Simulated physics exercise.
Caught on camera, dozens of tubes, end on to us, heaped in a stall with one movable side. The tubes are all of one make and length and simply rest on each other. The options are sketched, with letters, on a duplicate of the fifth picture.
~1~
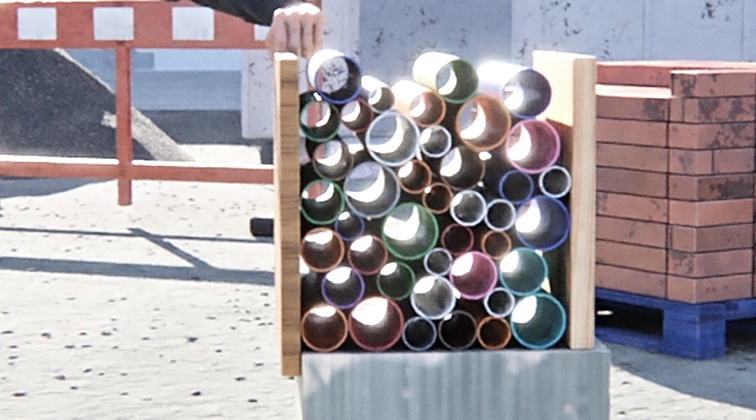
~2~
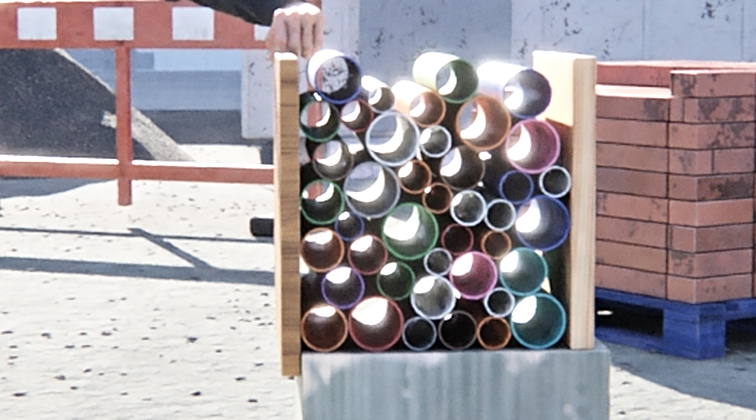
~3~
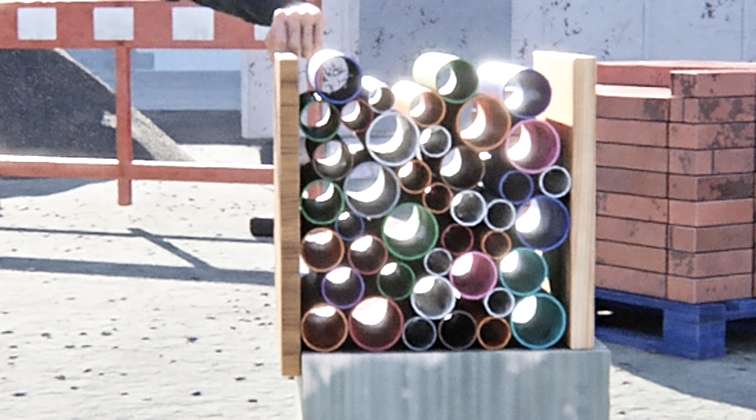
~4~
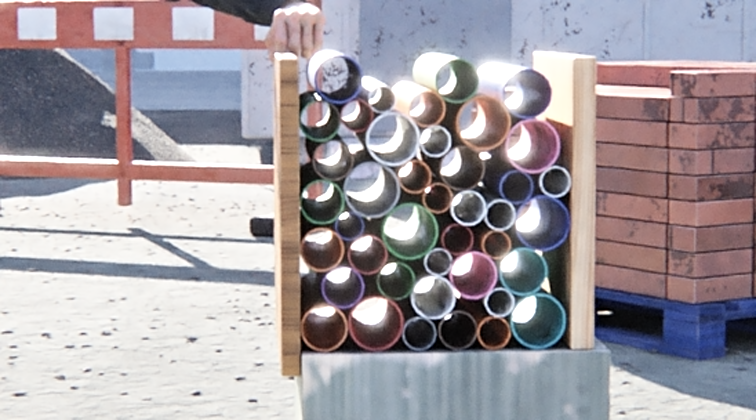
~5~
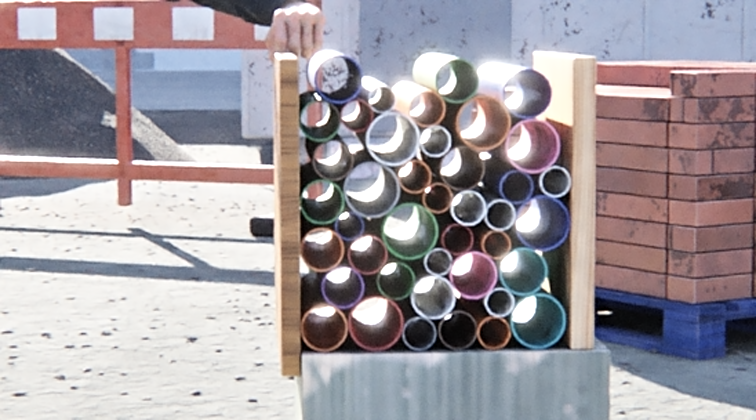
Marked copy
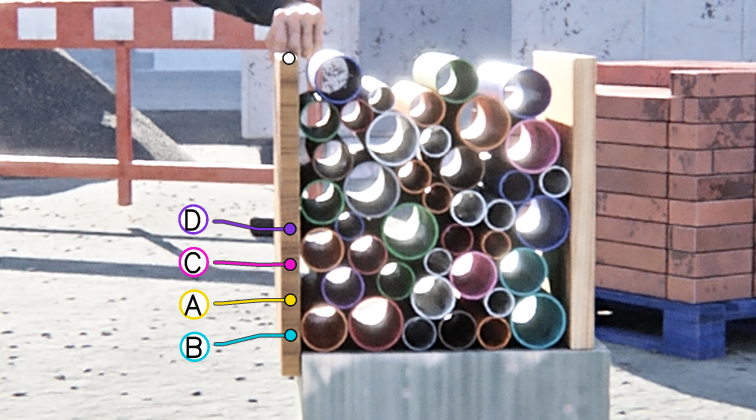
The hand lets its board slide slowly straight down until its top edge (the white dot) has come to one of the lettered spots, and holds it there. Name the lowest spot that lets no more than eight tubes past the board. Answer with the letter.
At most to C.
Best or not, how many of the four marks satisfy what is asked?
Two of them.
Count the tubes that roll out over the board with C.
At C the number is six.
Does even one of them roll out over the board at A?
Yes, at A.
On the copy, A at (291, 300); B at (291, 335); C at (291, 264); D at (290, 229); the white dot at (289, 59).
On C. First, top of the board (299, 146).
Then, top of the board (300, 244).
Finally, top of the board (300, 263), six out over the board.
By contrast, A more than eight out over the board; B more than eight out over the board; D about four out over the board.
